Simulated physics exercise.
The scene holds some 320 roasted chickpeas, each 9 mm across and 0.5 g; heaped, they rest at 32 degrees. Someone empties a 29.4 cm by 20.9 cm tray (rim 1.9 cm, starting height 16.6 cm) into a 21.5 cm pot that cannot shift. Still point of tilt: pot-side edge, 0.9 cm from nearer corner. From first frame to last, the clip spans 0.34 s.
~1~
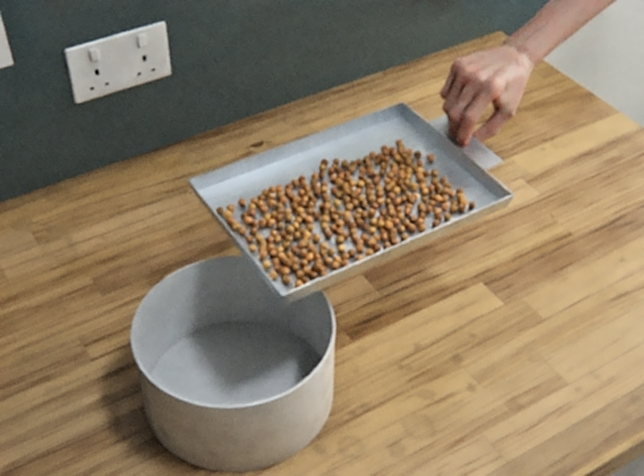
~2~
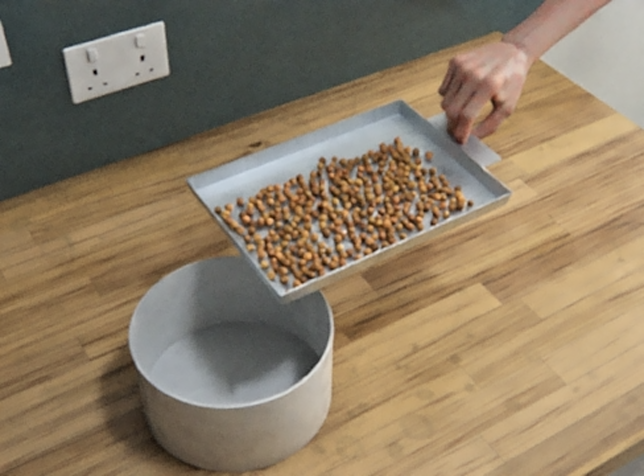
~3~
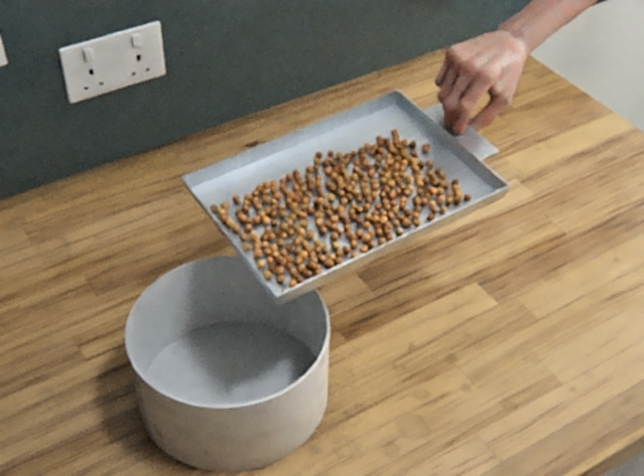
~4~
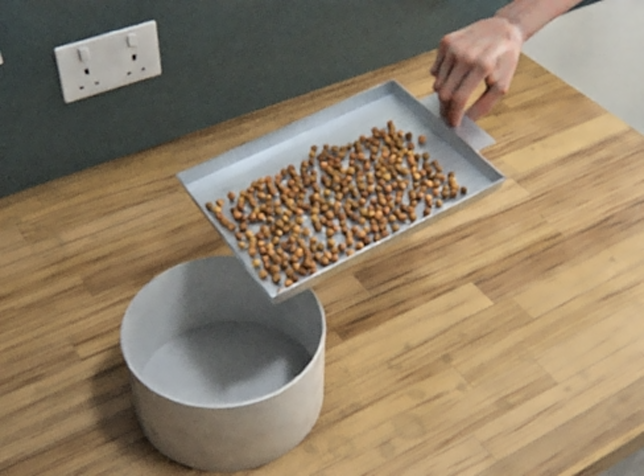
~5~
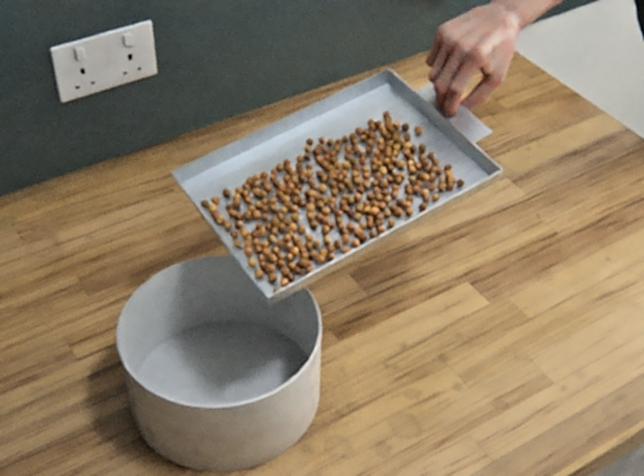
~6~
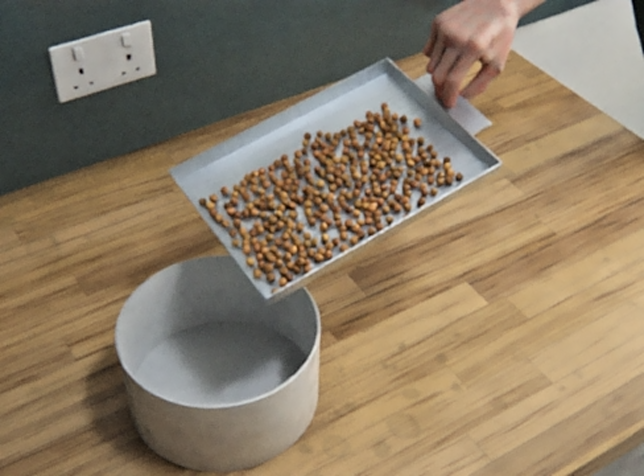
The video shows a hand holding a shallow grey tray of small roasted chickpeas above a round grey pot on a wooden counter, slowly tilting it toward the front left while the view drifts slightly.
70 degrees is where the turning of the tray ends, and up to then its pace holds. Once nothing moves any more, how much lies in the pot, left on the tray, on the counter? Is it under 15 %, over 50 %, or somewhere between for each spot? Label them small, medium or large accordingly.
Pot - small, left on the tray - large, counter - small.
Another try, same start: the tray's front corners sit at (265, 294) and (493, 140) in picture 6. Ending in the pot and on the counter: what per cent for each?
You'd end with pot at 0 and counter at 0.
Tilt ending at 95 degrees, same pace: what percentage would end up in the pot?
The pot would get around 100 per cent.
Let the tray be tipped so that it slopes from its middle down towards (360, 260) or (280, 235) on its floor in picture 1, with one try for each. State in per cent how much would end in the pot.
Near 0 and 0 per cent, in that order.
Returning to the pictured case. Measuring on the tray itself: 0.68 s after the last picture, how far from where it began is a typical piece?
4 cm.
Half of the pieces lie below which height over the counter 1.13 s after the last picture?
About 26 centimetres.
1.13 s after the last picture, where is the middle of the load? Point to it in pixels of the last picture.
My estimate is roughly (281, 198).
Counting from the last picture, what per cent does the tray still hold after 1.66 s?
Around 100 percent.
Then, 0.68 s after the last picture, tilt 39 degrees; the tray holds 100 %, the pot 0 %.
Then, 1.13 s after the last picture, tilt 57 degrees; the tray holds 100 %, the pot 0 %.
Then, 1.66 s after the last picture, tilt 70 degrees; the tray holds 100 %, the pot 0 %.
In the end, pot 5 %, tray 95 %, counter 0 %.
